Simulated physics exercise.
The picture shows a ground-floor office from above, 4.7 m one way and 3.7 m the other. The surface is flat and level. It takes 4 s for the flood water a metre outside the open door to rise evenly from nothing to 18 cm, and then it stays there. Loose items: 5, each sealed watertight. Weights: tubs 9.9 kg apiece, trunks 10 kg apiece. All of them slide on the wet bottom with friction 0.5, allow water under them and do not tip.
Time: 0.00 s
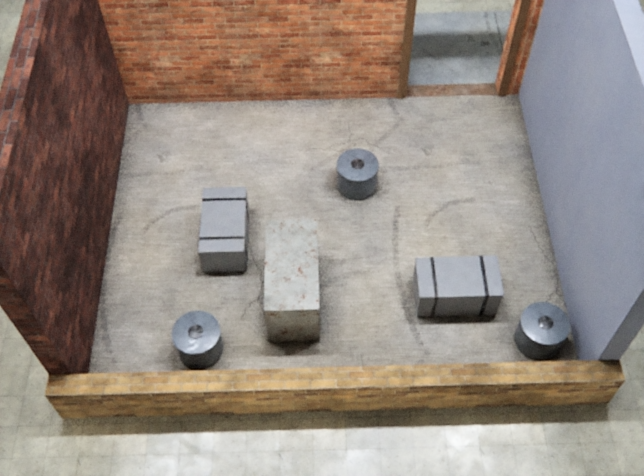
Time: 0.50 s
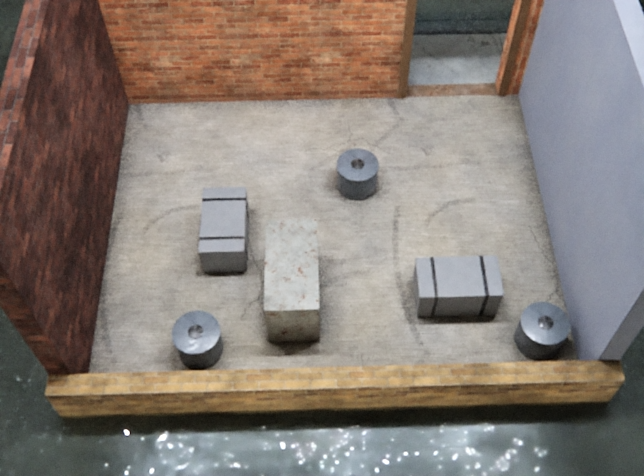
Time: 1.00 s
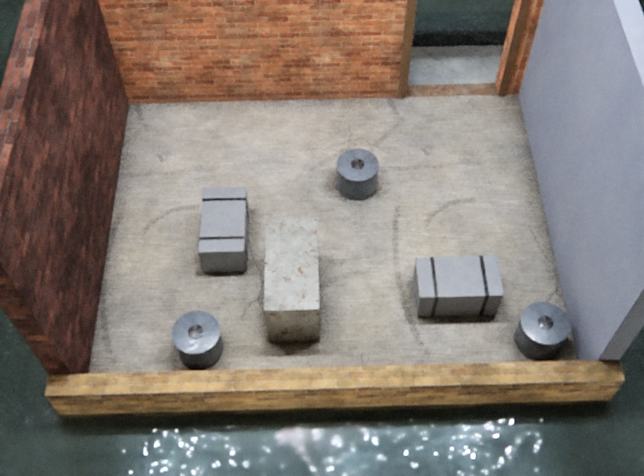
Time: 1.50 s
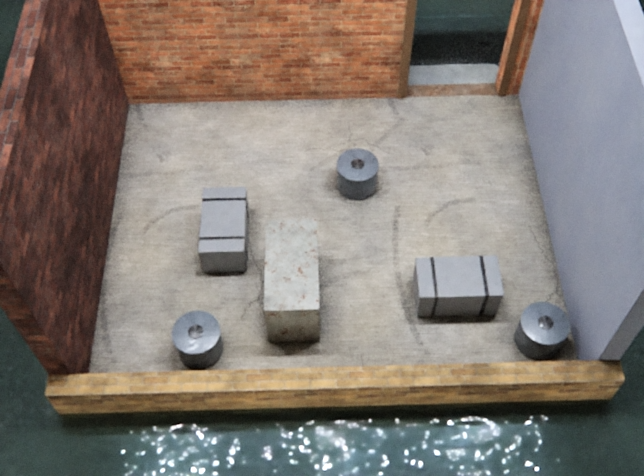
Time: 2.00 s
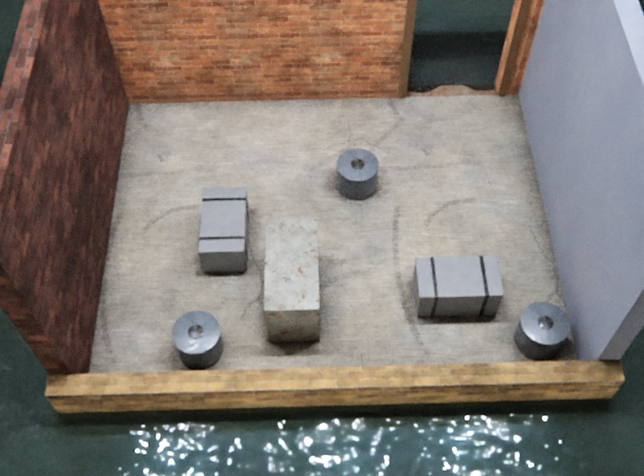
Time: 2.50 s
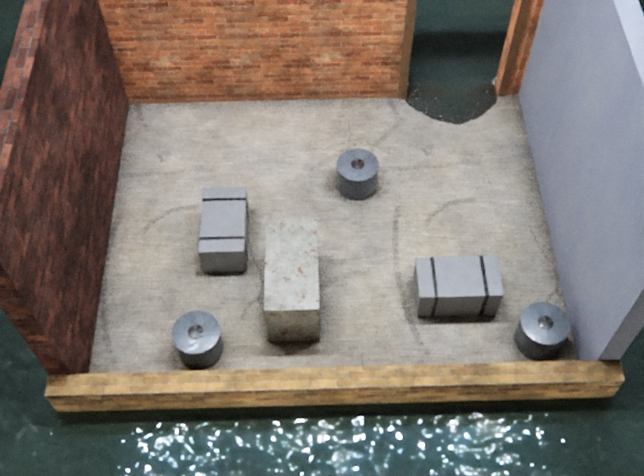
In a brick-walled ground-floor office seen from above, dark water surrounded the outside, covered the doorway's pale step, then crept just inside the opening, while the grey tubs and block-shaped items stayed still.
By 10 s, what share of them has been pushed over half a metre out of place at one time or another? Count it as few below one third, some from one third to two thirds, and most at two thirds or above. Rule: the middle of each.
Some.
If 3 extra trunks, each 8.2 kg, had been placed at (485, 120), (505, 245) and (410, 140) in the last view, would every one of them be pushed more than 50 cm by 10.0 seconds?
The first one tops the mark, the next tops the mark, and the last tops the mark.
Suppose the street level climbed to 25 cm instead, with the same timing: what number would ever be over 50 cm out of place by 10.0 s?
I count 4 of them in that case.
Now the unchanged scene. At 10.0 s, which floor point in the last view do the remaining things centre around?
Centre of the remaining things: Roughly (310, 287).
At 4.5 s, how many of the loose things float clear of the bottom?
It comes to 0.
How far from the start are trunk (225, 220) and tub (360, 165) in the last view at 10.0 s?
They've ended up 0 cm and 0 cm away, in that order.
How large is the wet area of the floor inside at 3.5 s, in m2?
Roughly 2.0 m2 of it is wet.
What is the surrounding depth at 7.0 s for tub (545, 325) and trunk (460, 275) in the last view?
I'd estimate 12 cm for the first and 11 cm for the second.
After 3.5 s 0 of 5 are over 50 cm from their spots; 0 afloat.
After 4.5 s 0 of 5 are over 50 cm from their spots; 0 afloat.
After 7.0 s 1 of 5 are over 50 cm from their spots; 2 afloat.
After 10.0 s 2 of 5 are over 50 cm from their spots, and 2 have been at some point; 2 afloat.
